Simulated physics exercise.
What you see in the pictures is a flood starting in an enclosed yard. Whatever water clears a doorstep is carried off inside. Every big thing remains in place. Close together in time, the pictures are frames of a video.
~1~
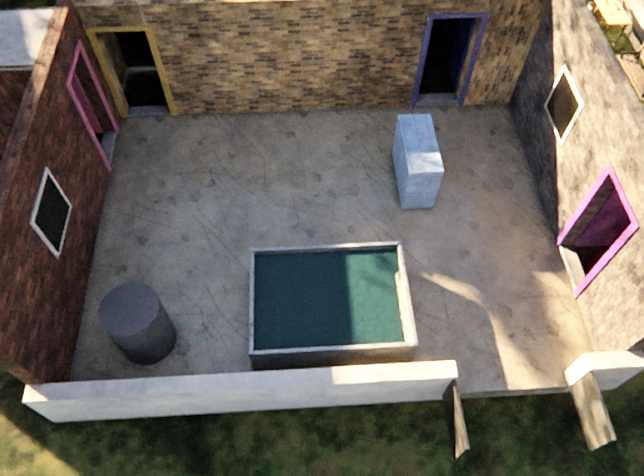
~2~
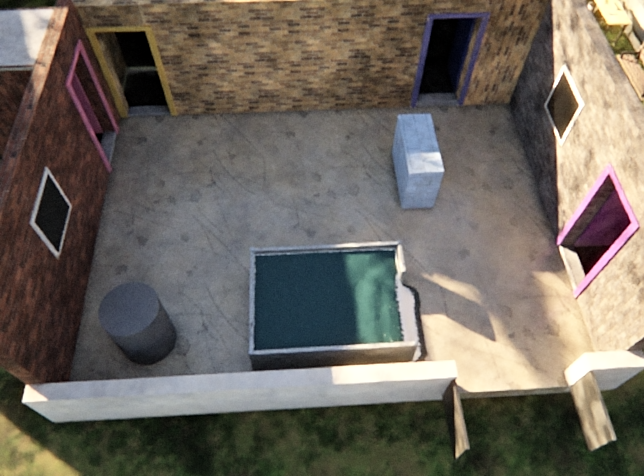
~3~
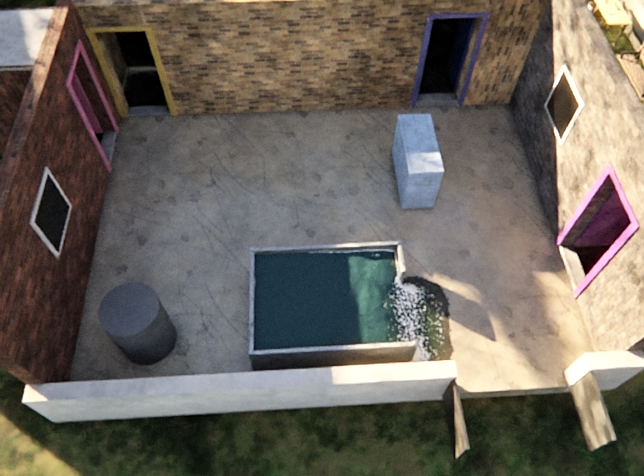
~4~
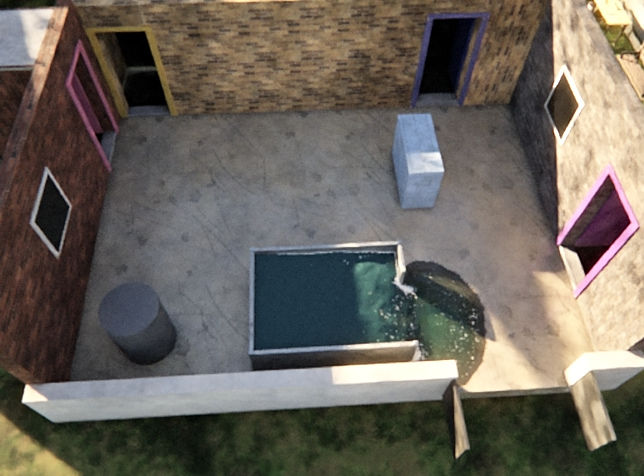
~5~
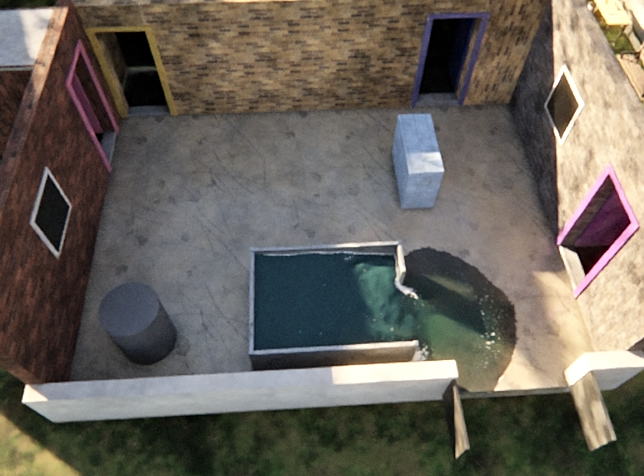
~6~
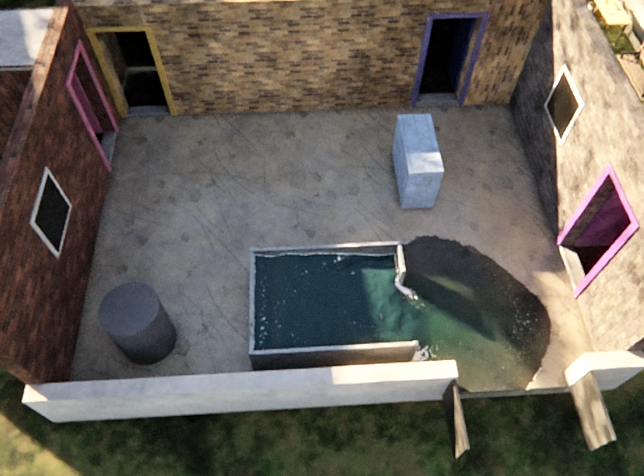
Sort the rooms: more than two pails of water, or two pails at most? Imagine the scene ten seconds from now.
Pink door - two pails at most; yellow door - two pails at most; purple door - more than two pails; blue door - two pails at most.
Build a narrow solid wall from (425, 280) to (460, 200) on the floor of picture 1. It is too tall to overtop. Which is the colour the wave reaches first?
Observed: The purple one.
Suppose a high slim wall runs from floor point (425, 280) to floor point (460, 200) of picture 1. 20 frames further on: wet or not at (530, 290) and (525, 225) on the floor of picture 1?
Result, in order: Swamped / swamped.
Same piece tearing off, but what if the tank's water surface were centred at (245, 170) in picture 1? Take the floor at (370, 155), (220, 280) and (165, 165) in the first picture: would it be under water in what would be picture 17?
In that order: Reached by the flood, not reached, not reached.
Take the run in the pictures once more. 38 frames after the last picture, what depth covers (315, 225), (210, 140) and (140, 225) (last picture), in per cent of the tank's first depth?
Around 0, 0 and 0 %.
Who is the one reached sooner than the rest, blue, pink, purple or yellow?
The purple one, I reckon.
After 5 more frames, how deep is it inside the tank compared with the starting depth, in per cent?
By my count, 66 per cent.
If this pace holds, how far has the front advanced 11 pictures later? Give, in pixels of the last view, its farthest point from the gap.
Estimated pixel: (531, 188).
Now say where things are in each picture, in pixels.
In the first frame, the water tank at (330, 297) is whole and still.
In the second frame, the front is at a hidden place, out from the gap at (403, 319).
In the third frame, the front is at (432, 288), out from the gap at (403, 319).
In the fourth frame, the front is at (473, 298), out from the gap at (403, 320).
In the fifth frame, the front is at (507, 307), out from the gap at (403, 320).
In the sixth frame, water pours out at (403, 320) and has run to (540, 308).
A moment on, water covers 20 % of the floor; the pink door not reached, the yellow door not reached, the purple door under two buckets in, the blue door not reached.
Next, water covers 20 % of the floor; the pink door not reached, the yellow door not reached, the purple door over two buckets in, the blue door not reached.
Then, water covers 25 % of the floor; the pink door not reached, the yellow door not reached, the purple door far over two buckets in, the blue door not reached.
Later, water covers 35 % of the floor; the pink door not reached, the yellow door not reached, the purple door far over two buckets in, the blue door wet at the sill, nothing in.
In the end, water covers 55 % of the floor; the pink door not reached, the yellow door not reached, the purple door far over two buckets in, the blue door wet at the sill, nothing in.
